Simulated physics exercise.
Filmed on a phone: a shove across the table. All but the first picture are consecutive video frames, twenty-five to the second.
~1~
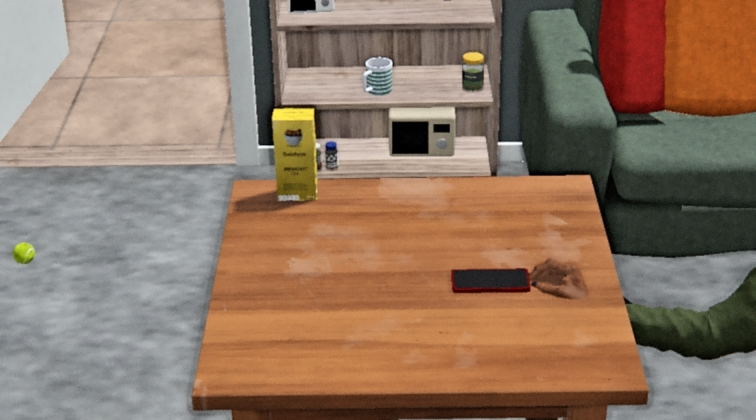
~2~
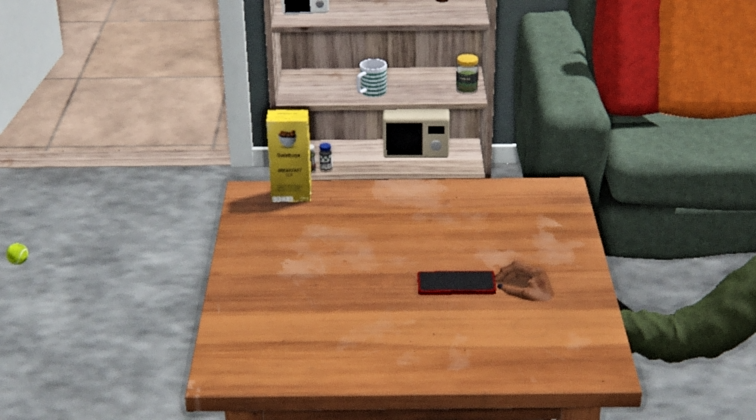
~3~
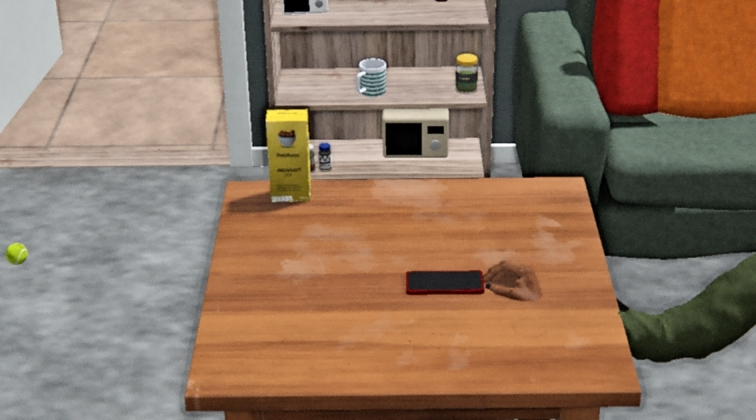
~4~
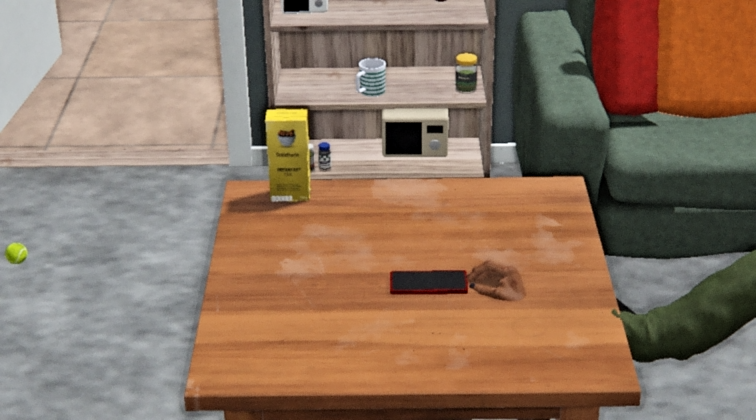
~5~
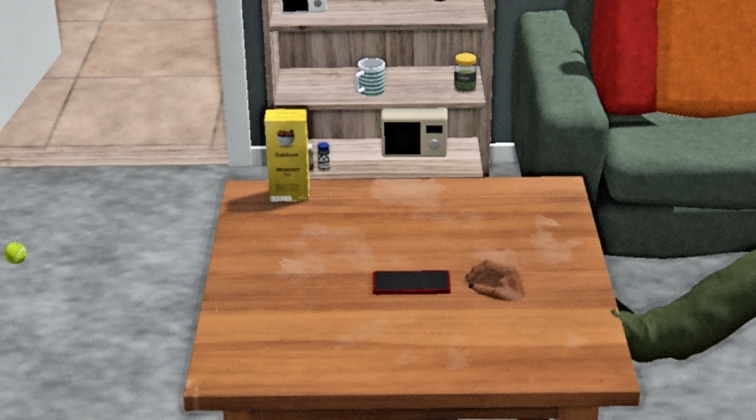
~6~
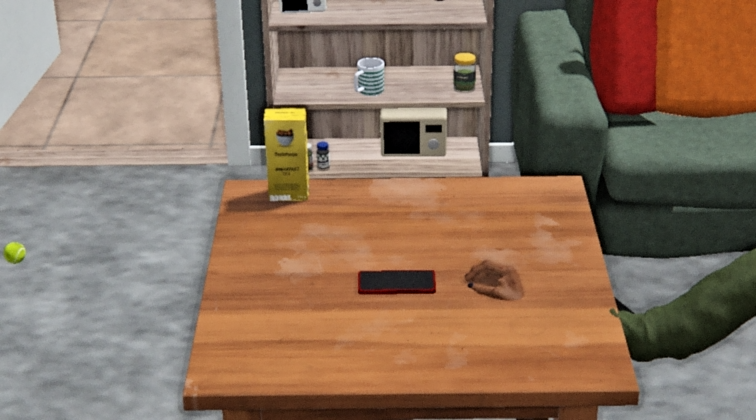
A hand pushes a red phone left across the wooden table, then the phone slides on alone.
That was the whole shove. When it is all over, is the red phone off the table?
The red phone stays on the table.
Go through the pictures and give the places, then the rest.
In the first picture, under the hand; red phone (491, 281).
In the second picture, under the hand; red phone (456, 283).
In the third picture, under the hand; red phone (444, 283).
In the fourth picture, red phone (429, 282).
In the fifth picture, red phone (412, 283) moved a little.
In the sixth picture, red phone (397, 282) moved a little.
Then, 0.10 s later than the last frame, red phone moved about its own width near (374, 282).
Then, 0.40 s later than the last frame, red phone moved about its own width near (367, 283).
When it is over, moved from the start, red phone. End places, in pixels of the last picture, red phone near (367, 283).
